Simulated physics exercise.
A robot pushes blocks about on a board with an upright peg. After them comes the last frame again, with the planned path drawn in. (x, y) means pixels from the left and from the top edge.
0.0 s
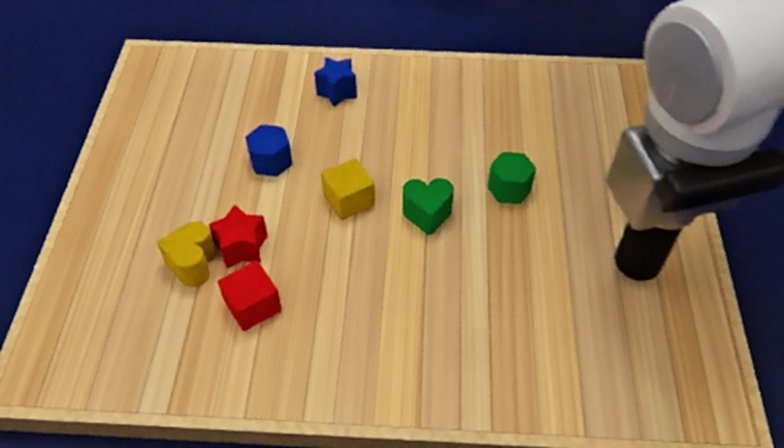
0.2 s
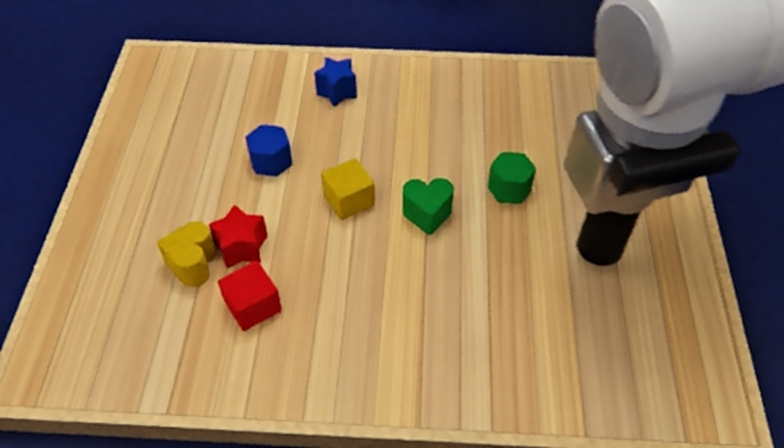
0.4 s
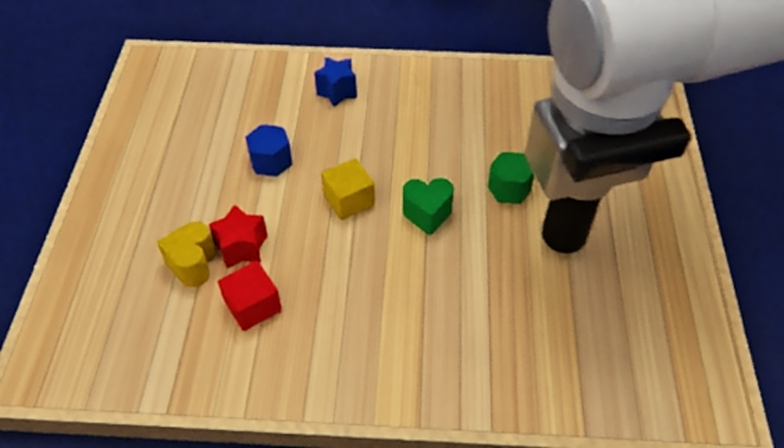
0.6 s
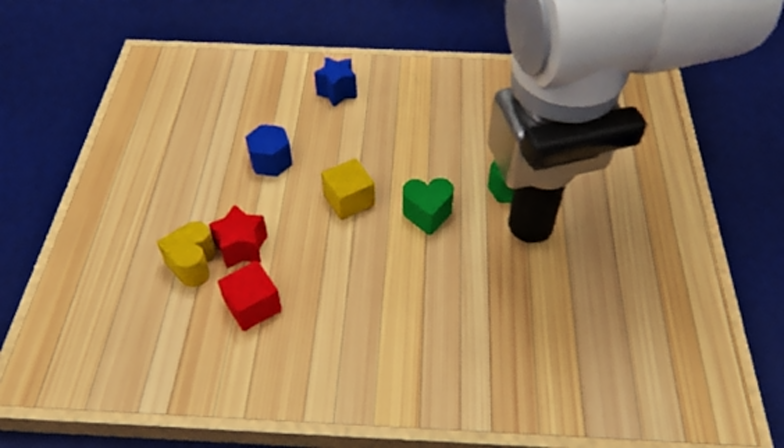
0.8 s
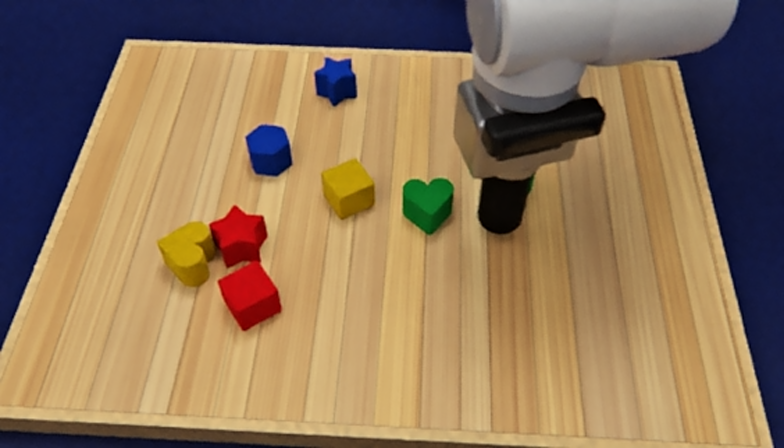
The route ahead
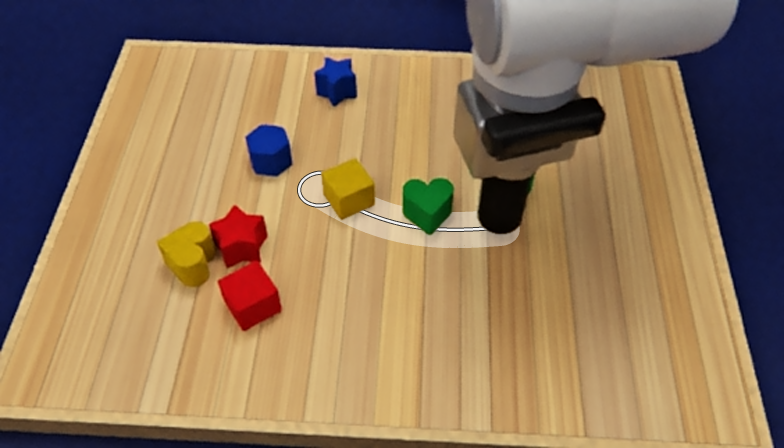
A robot arm moves its black peg left across the board, passing before a green block.
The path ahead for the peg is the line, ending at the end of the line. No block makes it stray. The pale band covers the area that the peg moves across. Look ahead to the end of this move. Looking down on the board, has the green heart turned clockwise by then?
Answer: Yes.
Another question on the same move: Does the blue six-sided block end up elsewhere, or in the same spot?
Moved.
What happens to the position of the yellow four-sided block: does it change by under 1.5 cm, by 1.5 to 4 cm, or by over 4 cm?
It goes beyond 4 cm.
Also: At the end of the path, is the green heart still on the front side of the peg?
No, that is not how it ends up.
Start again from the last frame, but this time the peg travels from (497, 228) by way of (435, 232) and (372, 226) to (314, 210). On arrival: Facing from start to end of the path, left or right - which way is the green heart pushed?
Measured against the direction from start to end, the green heart shifts toward the right-hand side.
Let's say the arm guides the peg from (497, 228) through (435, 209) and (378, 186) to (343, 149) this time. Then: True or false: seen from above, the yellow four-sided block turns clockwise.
That statement is accurate.
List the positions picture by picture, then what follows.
Peg tip (638, 262); block tops, blue six-sided block (267, 139); yellow four-sided block (348, 177); green heart (429, 193); green six-sided block (514, 166), in the first frame.
Peg (600, 247); blocks unchanged, in the second frame.
Peg (564, 235); blocks unchanged, in the third frame.
Peg (531, 225); blocks unchanged, in the fourth frame.
Peg (499, 217); blue six-sided block (267, 139); yellow four-sided block (348, 177); green heart (429, 193); green six-sided block hidden, in the fifth frame.
Path on the board, from (497, 228) via (433, 229) and (372, 215), ending at (321, 189).
On the path given first. One third of the way, peg (434, 218); green heart (402, 186).
Two thirds of the way, peg (371, 204); yellow four-sided block (334, 174); green heart (379, 161), turned 45° clockwise.
At the end, peg (319, 177); blue six-sided block (254, 132); yellow four-sided block (284, 150), turned 20° anticlockwise; green heart (375, 157), turned 75° clockwise; green six-sided block in place.
